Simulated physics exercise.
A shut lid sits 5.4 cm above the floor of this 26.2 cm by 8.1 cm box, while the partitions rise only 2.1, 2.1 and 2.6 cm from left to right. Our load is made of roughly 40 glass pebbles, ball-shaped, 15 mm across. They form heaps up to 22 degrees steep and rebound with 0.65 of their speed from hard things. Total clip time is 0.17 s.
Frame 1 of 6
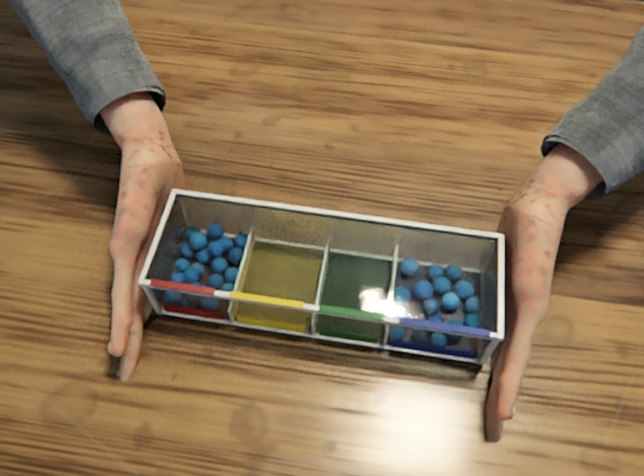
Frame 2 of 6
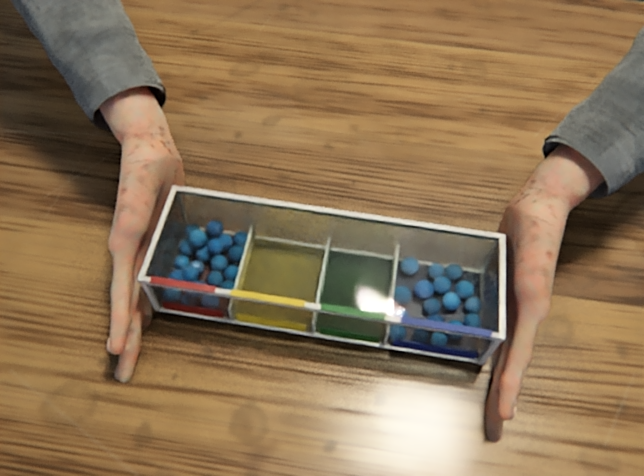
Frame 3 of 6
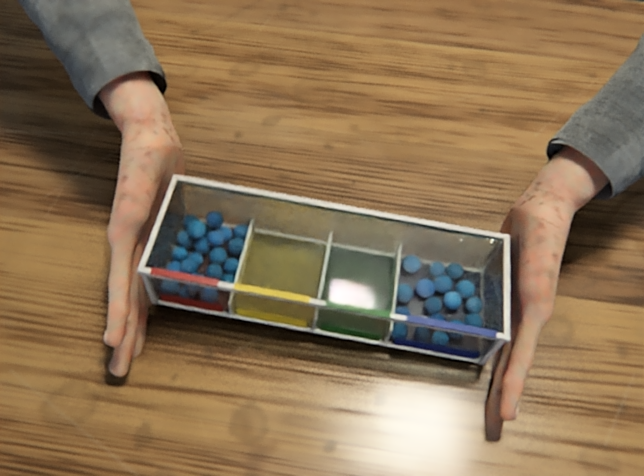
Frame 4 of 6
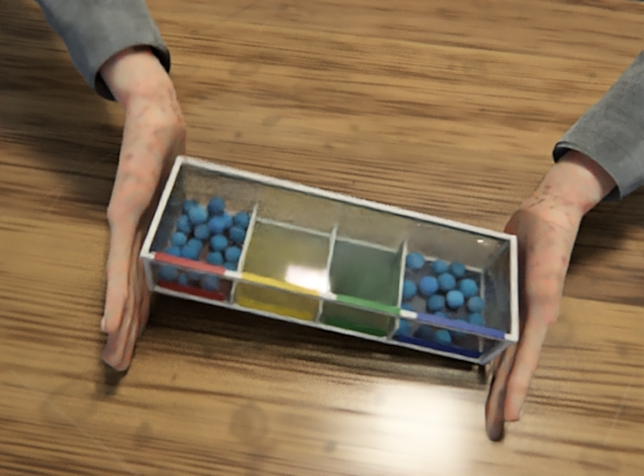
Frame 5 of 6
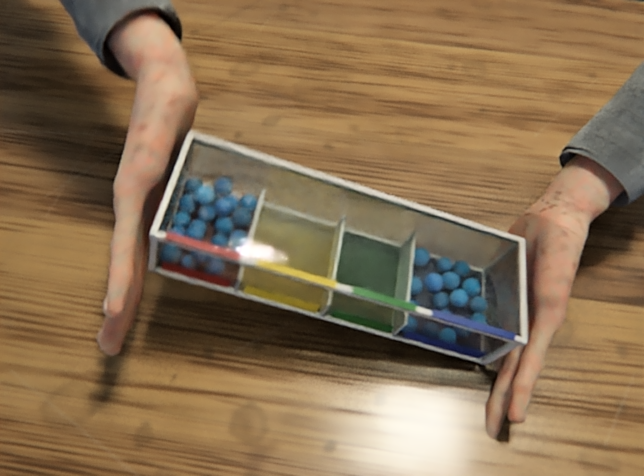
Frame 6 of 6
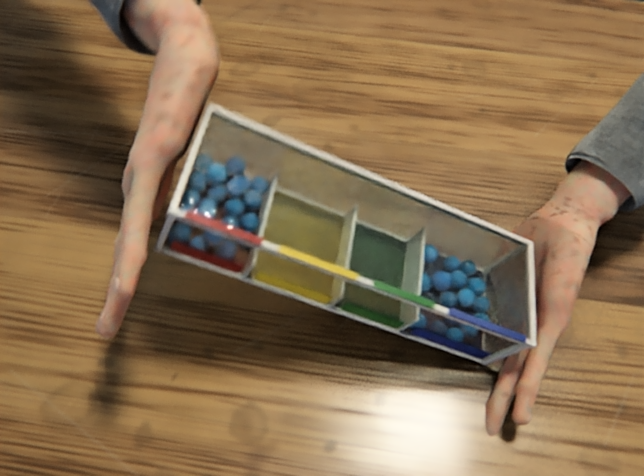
Two hands in grey sleeves hold a clear, white-edged box by its ends above a wooden table, seen from above at a steady angle. Its four sections are marked red, yellow, green and blue from left to right, with small blue balls in the red and blue ones. The box stays almost level at first, then the left hand raises its end, slanting it down towards the right.
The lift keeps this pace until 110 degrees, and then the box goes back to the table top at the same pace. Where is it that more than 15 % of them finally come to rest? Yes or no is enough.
Red, no; blue, yes; green, no; yellow, no.
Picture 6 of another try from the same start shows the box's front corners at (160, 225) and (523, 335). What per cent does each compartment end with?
Each compartment ends like this: Red 0 per cent, blue 100 per cent, green 0 per cent, yellow 0 per cent.
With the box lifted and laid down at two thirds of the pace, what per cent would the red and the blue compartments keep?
Then red would have 0 percent and blue 100 percent.
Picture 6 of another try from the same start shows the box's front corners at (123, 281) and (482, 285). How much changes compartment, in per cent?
Near 40 %.
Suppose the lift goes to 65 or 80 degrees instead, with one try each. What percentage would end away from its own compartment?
Some 50 and some 55 per cent, respectively.
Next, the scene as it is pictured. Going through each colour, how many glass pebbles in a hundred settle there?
The red one ends with 0, blue with 95, green with 5 and yellow with 0 per cent.
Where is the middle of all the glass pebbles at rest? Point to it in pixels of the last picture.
My guess is close to (440, 302).
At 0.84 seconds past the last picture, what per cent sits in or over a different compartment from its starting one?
Around 55 per cent.
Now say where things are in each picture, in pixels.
In the first picture, box tilt 0 degrees, front corners at (145, 281) and (497, 334); red 60 %, blue 40 %.
In the second picture, box tilt 1 degrees, front corners at (145, 278) and (499, 334).
In the third picture, box tilt 4 degrees, front corners at (145, 269) and (503, 335), lowest corner right back.
In the fourth picture, box tilt 10 degrees, front corners at (148, 254) and (511, 336), lowest corner right back.
In the fifth picture, box tilt 17 degrees, front corners at (158, 232) and (520, 338), lowest corner right back.
In the sixth picture, box tilt 24 degrees, front corners at (176, 210) and (529, 341), lowest corner right back; red 60 %, blue 40 %.
Then, 0.51 s after the last picture, tilt 109 degrees; red 10 %, blue 50 %, green 5 %, yellow 30 %.
Then, 0.84 s after the last picture, tilt 45 degrees; blue 95 %, green 5 %.
Then, 1.28 s after the last picture, tilt 0 degrees; blue 95 %, green 5 %.
In the end, red 0 %, blue 95 %, green 5 %, yellow 0 %.
